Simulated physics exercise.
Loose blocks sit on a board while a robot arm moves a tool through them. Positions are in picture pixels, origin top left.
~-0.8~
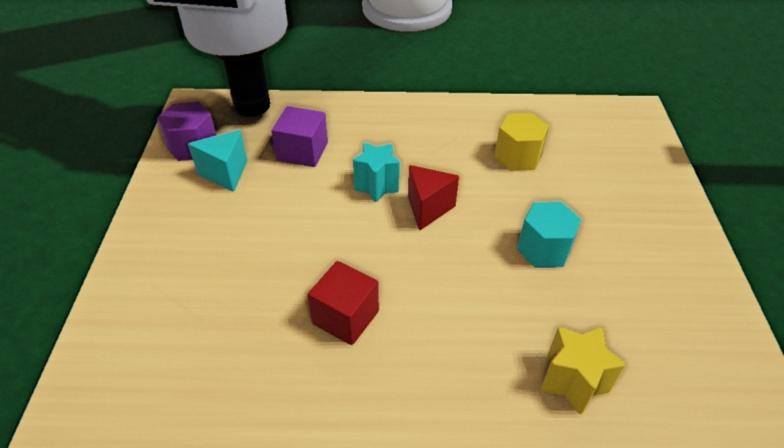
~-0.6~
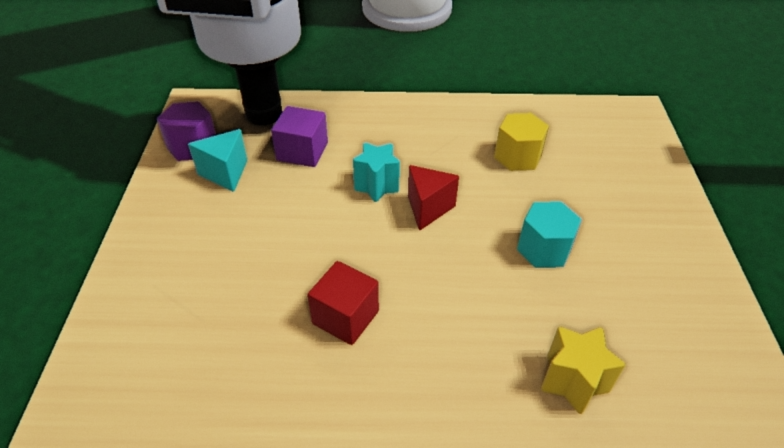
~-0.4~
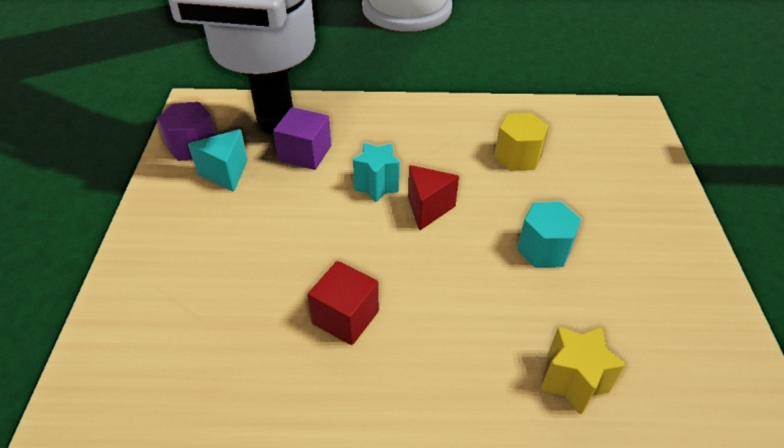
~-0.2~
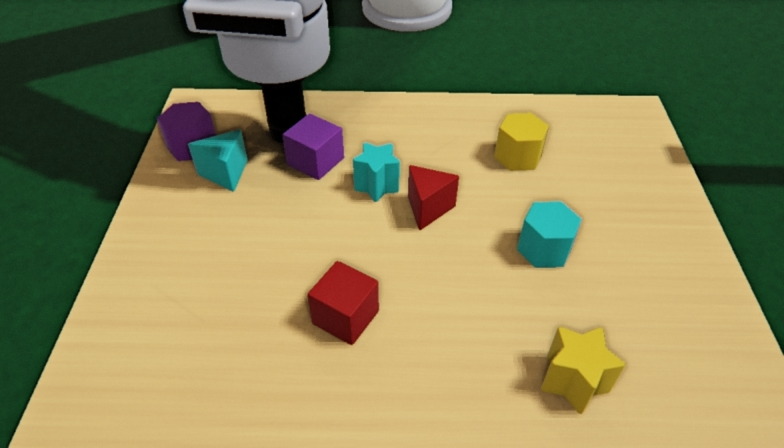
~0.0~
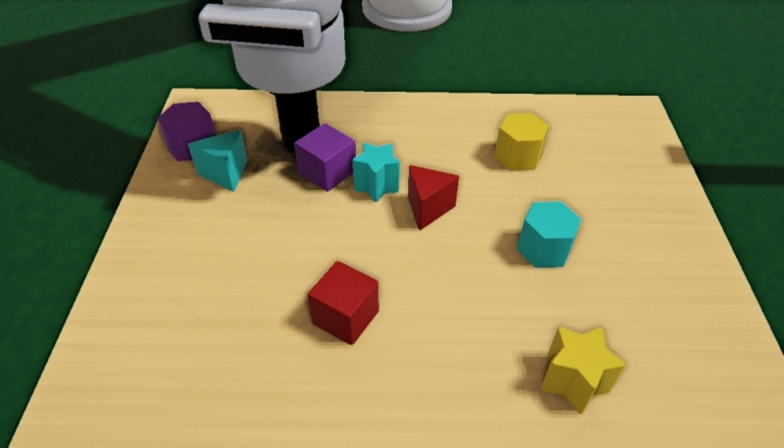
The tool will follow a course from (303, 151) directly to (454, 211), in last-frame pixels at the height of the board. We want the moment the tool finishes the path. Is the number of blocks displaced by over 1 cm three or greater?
Going by the path, yes.
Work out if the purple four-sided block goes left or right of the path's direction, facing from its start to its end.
That block drifts right.
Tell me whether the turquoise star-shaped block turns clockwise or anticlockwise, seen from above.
Top view: Counterclockwise.
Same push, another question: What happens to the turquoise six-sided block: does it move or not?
It is carried off its spot.
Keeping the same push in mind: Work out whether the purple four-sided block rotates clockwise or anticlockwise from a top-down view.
Turns clockwise.
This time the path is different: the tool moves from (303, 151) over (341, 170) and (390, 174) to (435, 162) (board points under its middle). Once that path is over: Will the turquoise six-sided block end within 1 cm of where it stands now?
Going by the path, yes.
The first path, step by step. One third of the way, tool (349, 161); purple four-sided block (355, 168), turned 35° clockwise; turquoise star-shaped block (399, 163), turned 40° anticlockwise; red triangular block (434, 181), turned 15° clockwise.
Two thirds of the way, tool (401, 182); purple four-sided block (360, 183), turned 65° clockwise; turquoise star-shaped block (431, 179), turned 50° anticlockwise; red triangular block (468, 193), turned 10° clockwise.
At the end, tool (455, 202); purple four-sided block (360, 183), turned 65° clockwise; turquoise star-shaped block (489, 201), turned 45° anticlockwise; red triangular block (528, 217), turned 15° clockwise; turquoise six-sided block (584, 232).
